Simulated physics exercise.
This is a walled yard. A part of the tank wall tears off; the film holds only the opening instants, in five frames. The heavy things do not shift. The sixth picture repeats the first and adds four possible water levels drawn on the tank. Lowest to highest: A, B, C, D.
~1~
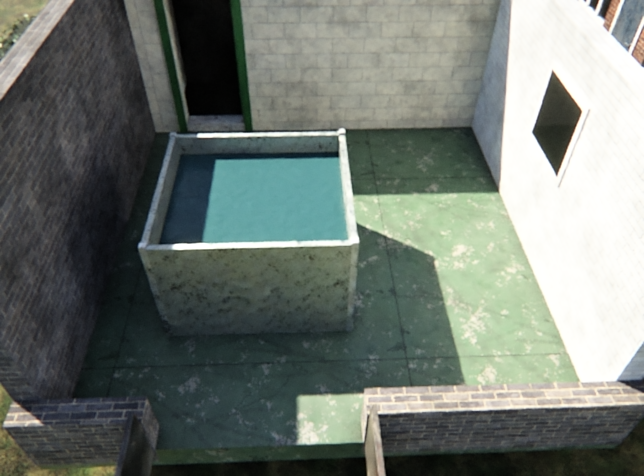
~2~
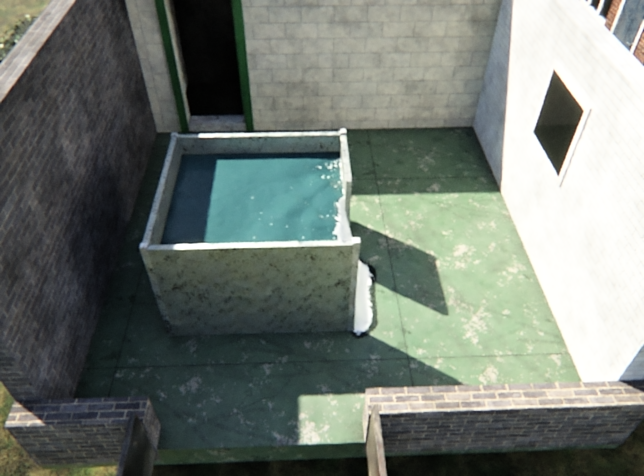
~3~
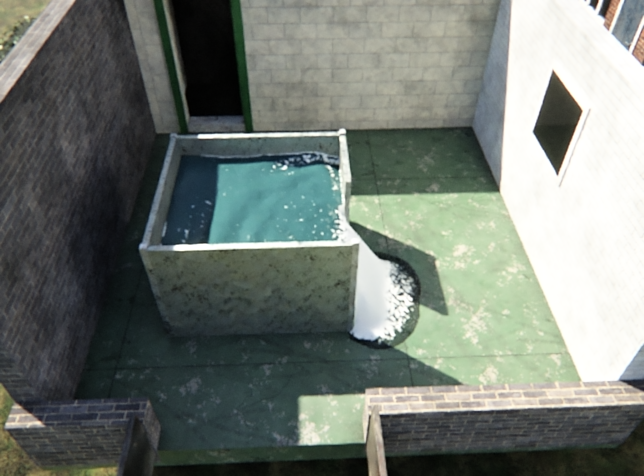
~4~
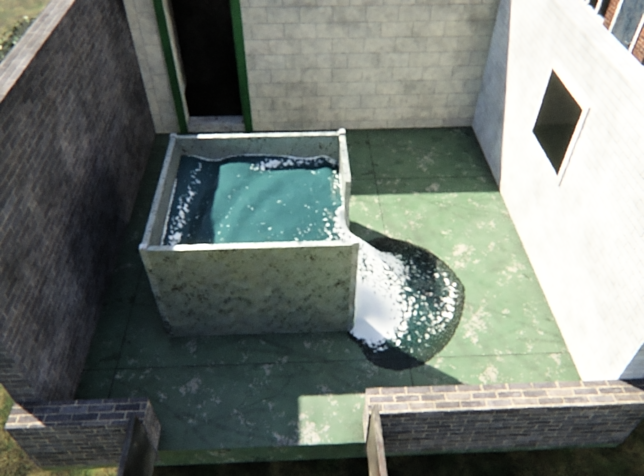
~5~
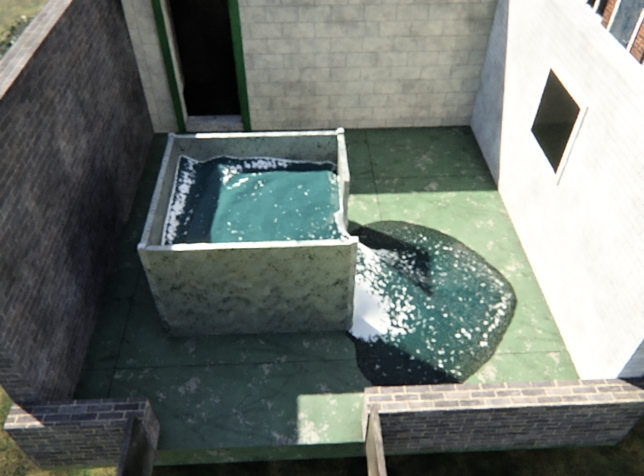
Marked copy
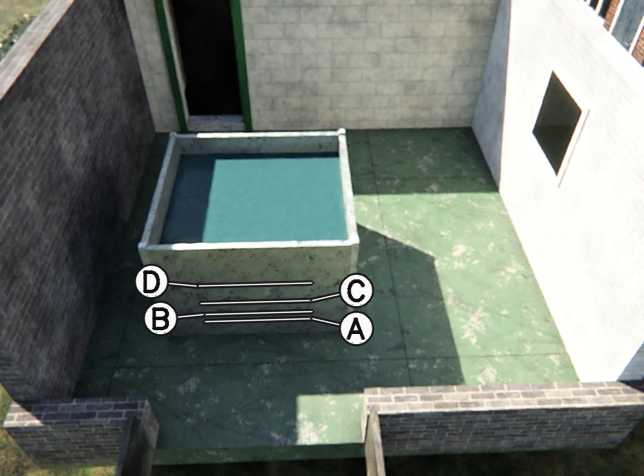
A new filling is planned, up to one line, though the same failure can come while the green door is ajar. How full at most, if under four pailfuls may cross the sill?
I would pick line D.
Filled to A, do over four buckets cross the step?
No, not at all.
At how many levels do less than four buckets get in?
All of the four.
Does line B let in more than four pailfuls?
No.
In white, A at (258, 320); B at (257, 313); C at (256, 302); D at (254, 284); from the bottom up A, B, C, D.
With A, nothing gets over.
With B, nothing gets over.
With C, nothing gets over.
With D, a splash gets over, under a bucket.
